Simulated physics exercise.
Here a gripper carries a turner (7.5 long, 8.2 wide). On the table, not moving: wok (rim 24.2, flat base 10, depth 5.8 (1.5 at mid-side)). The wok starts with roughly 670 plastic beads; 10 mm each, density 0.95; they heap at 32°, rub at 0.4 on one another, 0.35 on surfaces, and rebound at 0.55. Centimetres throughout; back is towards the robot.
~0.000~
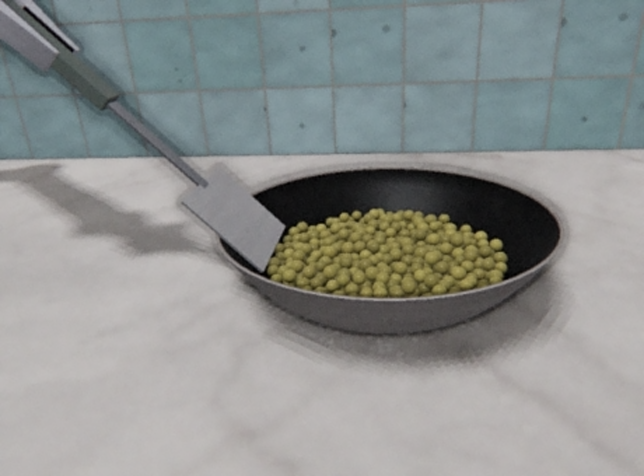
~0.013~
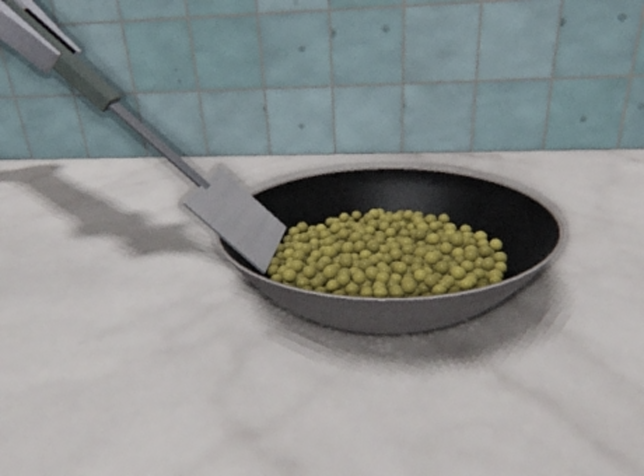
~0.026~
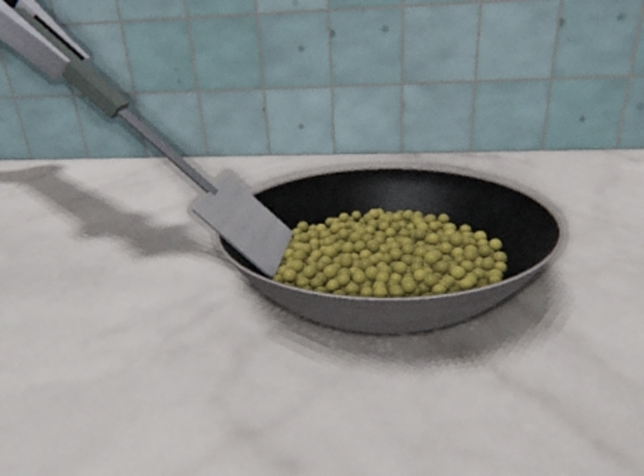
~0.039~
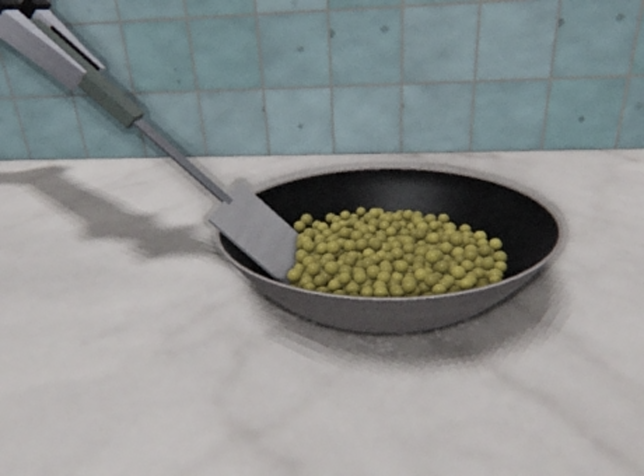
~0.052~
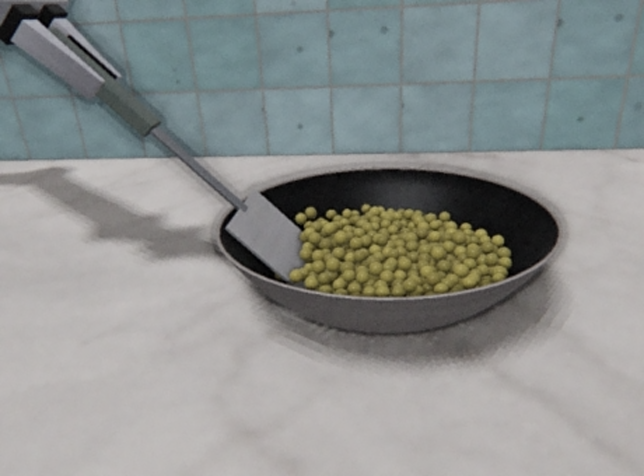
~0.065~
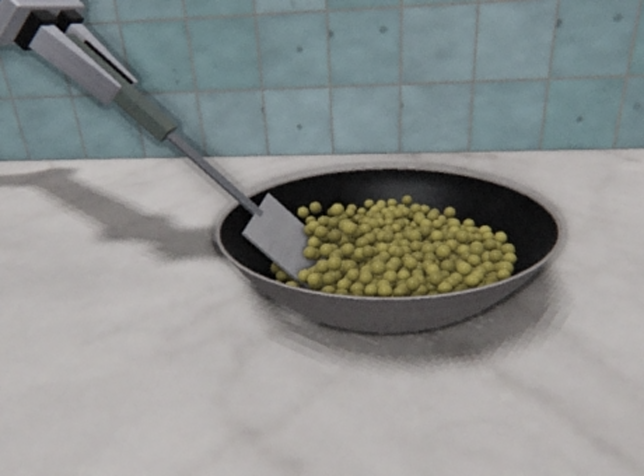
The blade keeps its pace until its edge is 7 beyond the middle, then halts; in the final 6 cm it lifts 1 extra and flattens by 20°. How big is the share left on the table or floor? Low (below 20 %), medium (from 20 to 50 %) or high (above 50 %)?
On the table or floor the share is low, below 20 %.
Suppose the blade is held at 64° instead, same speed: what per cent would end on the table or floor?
It would be near 20 per cent.
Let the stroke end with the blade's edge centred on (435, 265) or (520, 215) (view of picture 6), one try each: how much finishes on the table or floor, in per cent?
About 0 and 50 per cent.
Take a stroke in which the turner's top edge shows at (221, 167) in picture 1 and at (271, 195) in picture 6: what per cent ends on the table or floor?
About 15 per cent.
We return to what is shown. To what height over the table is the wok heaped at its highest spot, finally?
Some 7.0 cm.
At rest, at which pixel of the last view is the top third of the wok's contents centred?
Near (492, 228).
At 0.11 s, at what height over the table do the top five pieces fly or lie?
Roughly 8 cm.
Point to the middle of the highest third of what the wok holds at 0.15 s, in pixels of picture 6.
Around (463, 232).
After 0.11 s, sloping 46°, highest piece 11 above the table; 668 in the wok, 2 on the blade or in flight.
After 0.15 s, sloping 38°, highest piece 13 above the table; 665 in the wok, 5 on the blade or in flight.
After 0.37 s, sloping 26°, highest piece 7 above the table; 598 in the wok, 57 on the table or floor, 15 on the blade or in flight.
After 1.42 s, sloping 26°, highest piece 7 above the table; 596 in the wok, 74 on the table or floor.
In the end, 596 in the wok, 74 on the table or floor. That is 11 % on the table or floor.
